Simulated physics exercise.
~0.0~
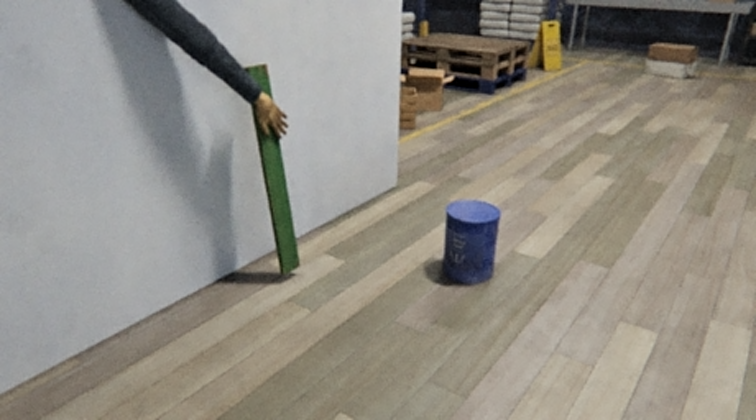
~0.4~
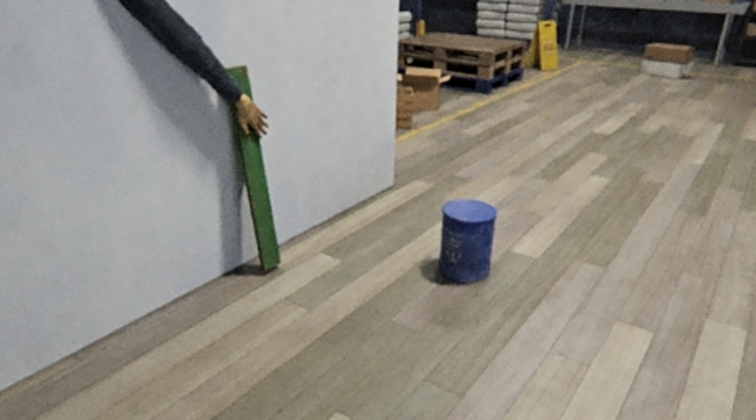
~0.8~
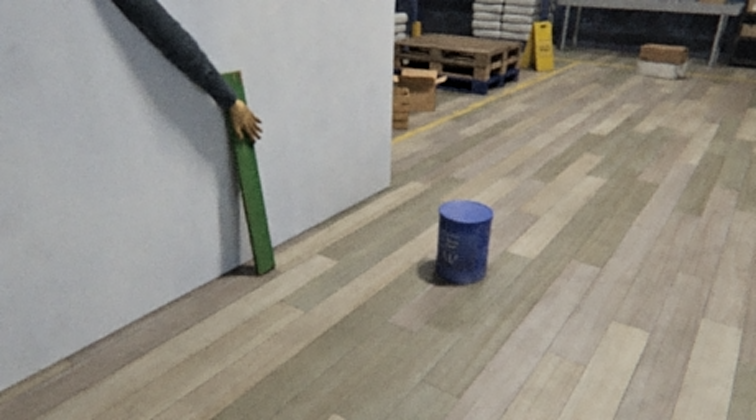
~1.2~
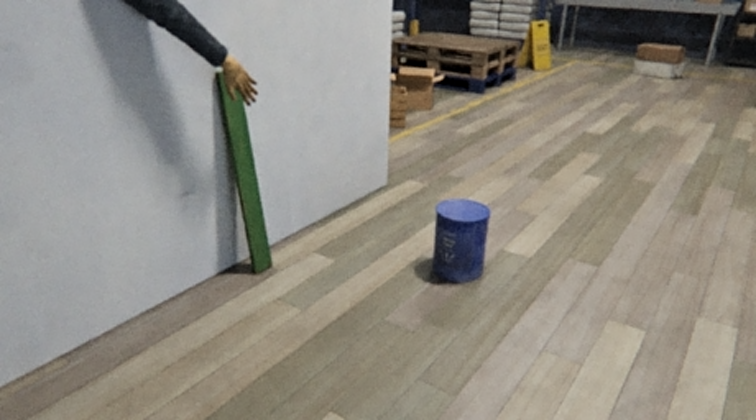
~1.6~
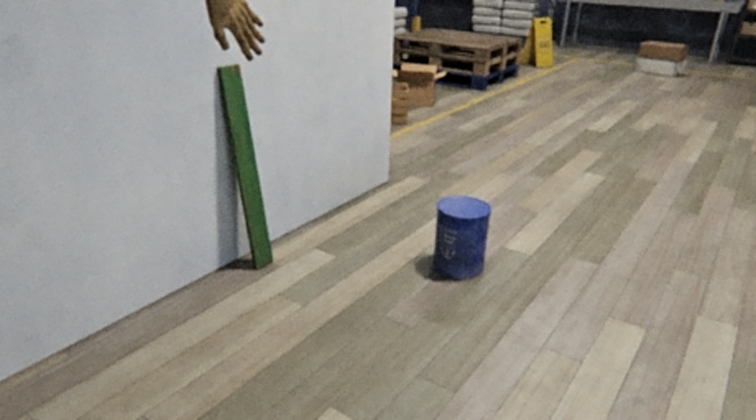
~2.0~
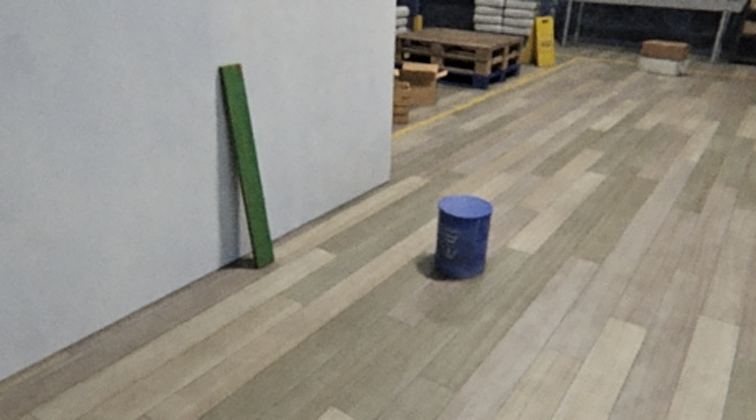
To begin with, a gloved hand at the end of a dark sleeve holds a long green plank upright near a pale wall, while a blue pail stands on the wood-patterned floor to the right. The hand shifts the plank slightly to the left, so that it leans against the wall. Next the fingers loosen at its upper end and let go. The hand draws back upward and leaves the view. The plank stays leaning by itself, and the pail remains in its place, with pallets and boxes in the background.
